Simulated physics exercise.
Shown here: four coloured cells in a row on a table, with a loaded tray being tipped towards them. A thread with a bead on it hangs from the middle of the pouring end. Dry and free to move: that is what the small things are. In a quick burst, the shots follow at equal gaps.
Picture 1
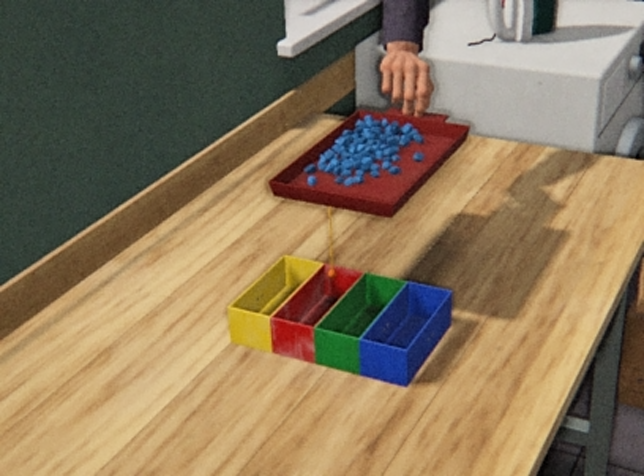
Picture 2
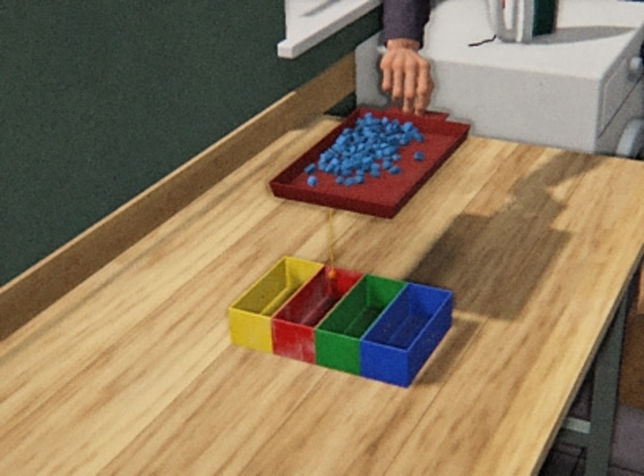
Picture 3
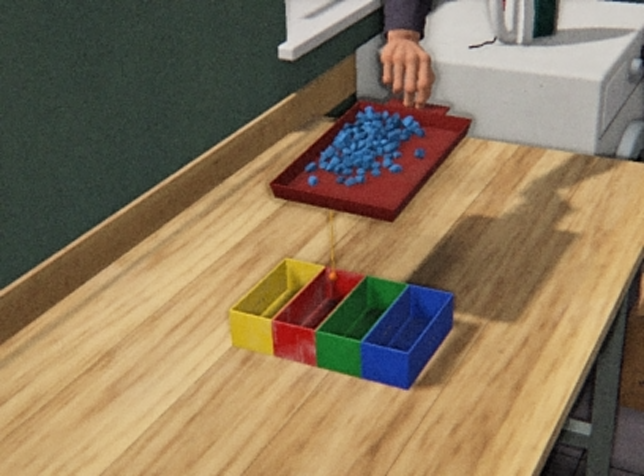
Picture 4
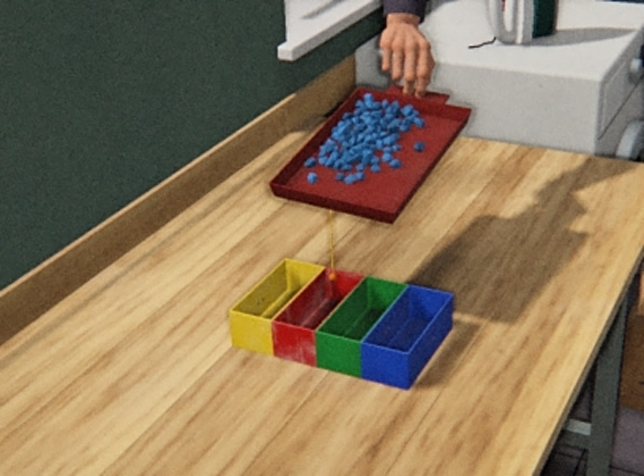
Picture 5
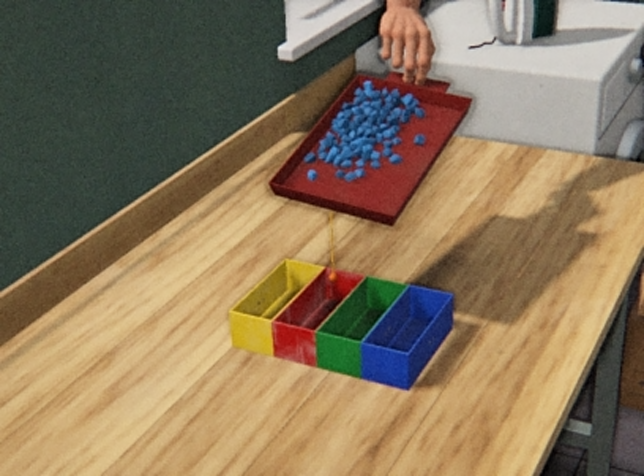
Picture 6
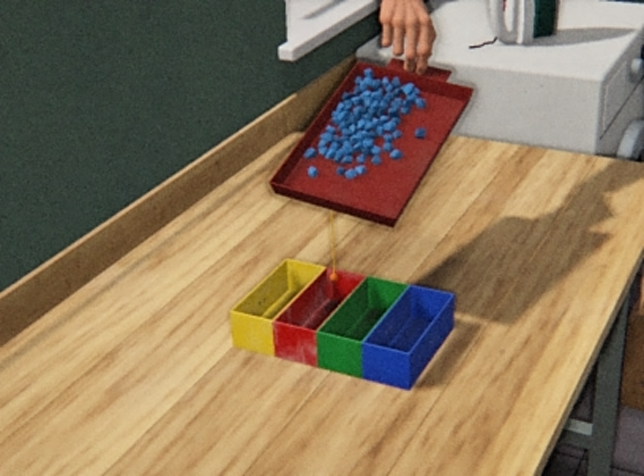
The video shows a hand raising the far end of a red tray of small blue stones above yellow, red, green and blue cells on a wooden table, the tray's near edge gradually dipping slightly toward its right corner.
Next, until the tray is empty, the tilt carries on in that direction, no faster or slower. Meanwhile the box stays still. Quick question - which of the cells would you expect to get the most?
I would expect the green cell to get the most.
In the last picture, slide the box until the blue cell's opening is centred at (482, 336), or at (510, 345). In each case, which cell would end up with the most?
The first time it is the red cell, and the second time it is yellow.
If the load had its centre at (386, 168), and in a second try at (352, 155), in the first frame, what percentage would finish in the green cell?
60 per cent for the first try, 50 per cent for the second.
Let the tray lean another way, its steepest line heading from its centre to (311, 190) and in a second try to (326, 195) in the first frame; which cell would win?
The first time it is the yellow cell, and the second time it is yellow.
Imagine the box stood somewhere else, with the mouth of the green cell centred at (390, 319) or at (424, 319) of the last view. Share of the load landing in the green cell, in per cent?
Close to 50 in a hundred, then close to 10 in a hundred.
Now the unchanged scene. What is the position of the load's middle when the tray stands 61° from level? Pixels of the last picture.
Its middle sits at about pixel (366, 188).
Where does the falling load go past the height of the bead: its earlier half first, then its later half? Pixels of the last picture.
First around (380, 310), afterwards around (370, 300).
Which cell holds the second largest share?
Blue.
Just after the last frame, tray tipped steeply; almost all on the tray; just a few falling or outside the box.
A moment on, tray tipped right over; roughly a quarter on the tray; roughly a third in the blue cell; roughly a quarter in the green cell; just a few in the red cell; roughly a quarter falling or outside the box.
Further on, tray tipped past a quarter turn; roughly half in the green cell; roughly a third in the blue cell; about a tenth in the red cell; about a tenth falling or outside the box.
When it is over, tray tipped past a quarter turn; roughly half in the green cell; roughly a third in the blue cell; about a tenth in the red cell; not one in the yellow cell; about a tenth outside the box.
